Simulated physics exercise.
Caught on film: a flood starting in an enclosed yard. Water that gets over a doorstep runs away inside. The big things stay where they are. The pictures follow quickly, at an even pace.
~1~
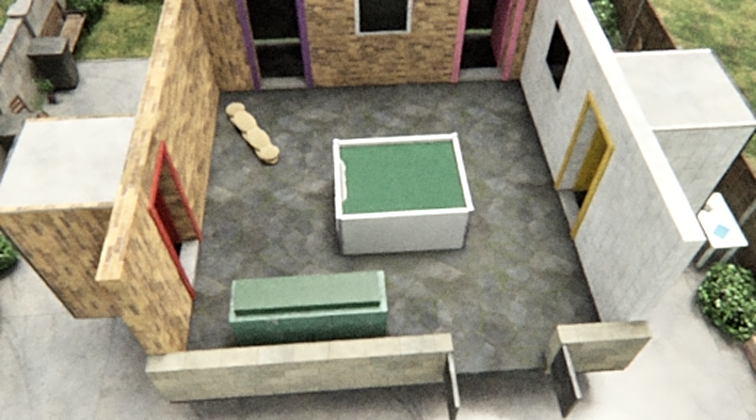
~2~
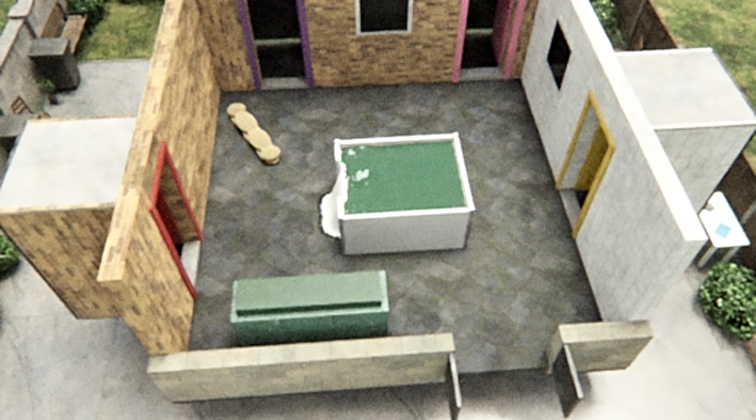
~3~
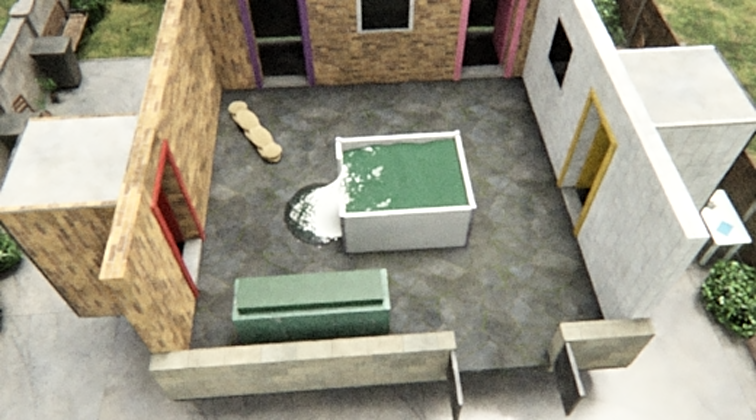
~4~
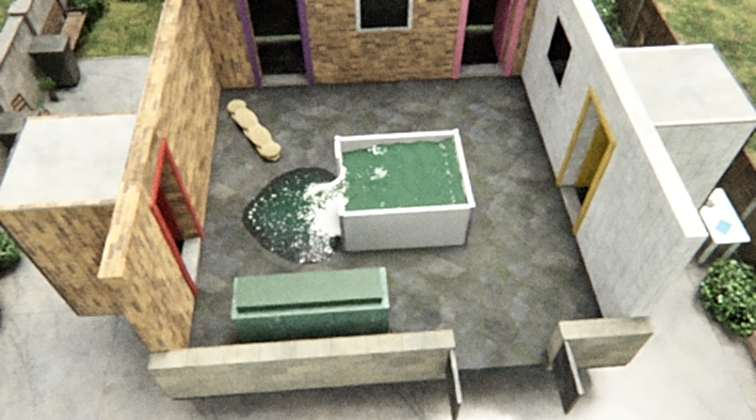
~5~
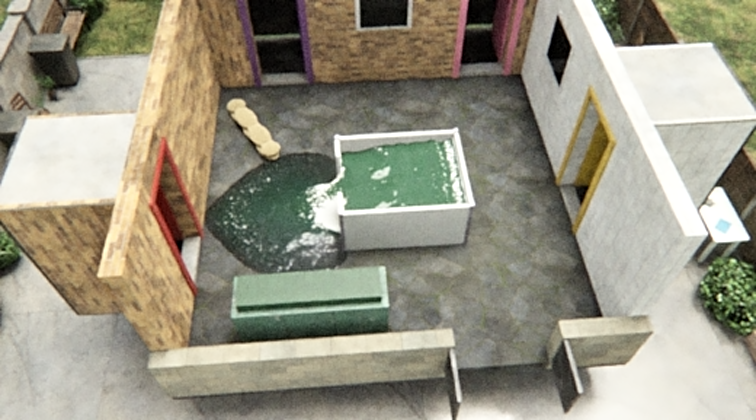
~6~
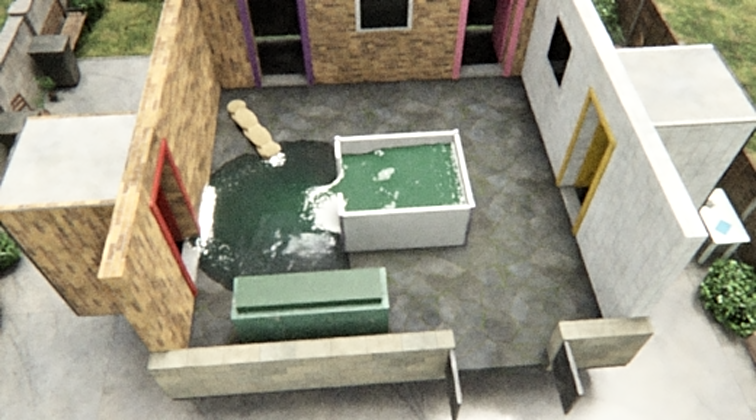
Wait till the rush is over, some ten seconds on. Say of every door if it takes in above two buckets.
The red door takes more than that; the pink door stays under that; the purple door stays under that; the yellow door takes more than that.
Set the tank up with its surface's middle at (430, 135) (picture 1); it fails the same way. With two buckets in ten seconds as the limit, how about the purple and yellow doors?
Then: The purple one is over; the yellow one goes over.
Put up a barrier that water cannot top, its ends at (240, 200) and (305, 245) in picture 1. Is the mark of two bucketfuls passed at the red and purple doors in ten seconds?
Then: Red door takes less; purple door takes more.
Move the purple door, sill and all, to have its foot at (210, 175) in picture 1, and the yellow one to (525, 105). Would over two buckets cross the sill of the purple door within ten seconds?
My reading: The purple door goes over.
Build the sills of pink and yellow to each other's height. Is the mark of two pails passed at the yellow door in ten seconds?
Yellow holds.
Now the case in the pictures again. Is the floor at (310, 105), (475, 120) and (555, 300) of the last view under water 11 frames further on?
As listed: Covered, not flooded, no water.
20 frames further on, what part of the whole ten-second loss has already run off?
Close to 55 %.
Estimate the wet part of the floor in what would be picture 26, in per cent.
Close to 50 %.
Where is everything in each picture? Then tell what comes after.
The tank at (400, 178) is whole and still, in the first frame.
The front is at (330, 196), out from the gap at (343, 202), in the second frame.
The front is at (291, 225), out from the gap at (344, 201), in the third frame.
The front is at (250, 209), out from the gap at (343, 201), in the fourth frame.
Water pours out at (343, 200) and has run to (209, 216), in the fifth frame.
Water pours out at (343, 201) and has run to (193, 238), in the sixth frame.
A moment on, water covers 25 % of the floor; the red door over two buckets in, the pink door not reached, the purple door not reached, the yellow door not reached.
Next, water covers 35 % of the floor; the red door far over two buckets in, the pink door not reached, the purple door wet at the sill, nothing in, the yellow door not reached.
Then, water covers 50 % of the floor; the red door far over two buckets in, the pink door not reached, the purple door under two buckets in, the yellow door not reached.
Later, water covers 90 % of the floor; the red door far over two buckets in, the pink door wet at the sill, nothing in, the purple door under two buckets in, the yellow door wet at the sill, nothing in.
In the end, water covers 95 % of the floor; the red door far over two buckets in, the pink door wet at the sill, nothing in, the purple door under two buckets in, the yellow door over two buckets in.
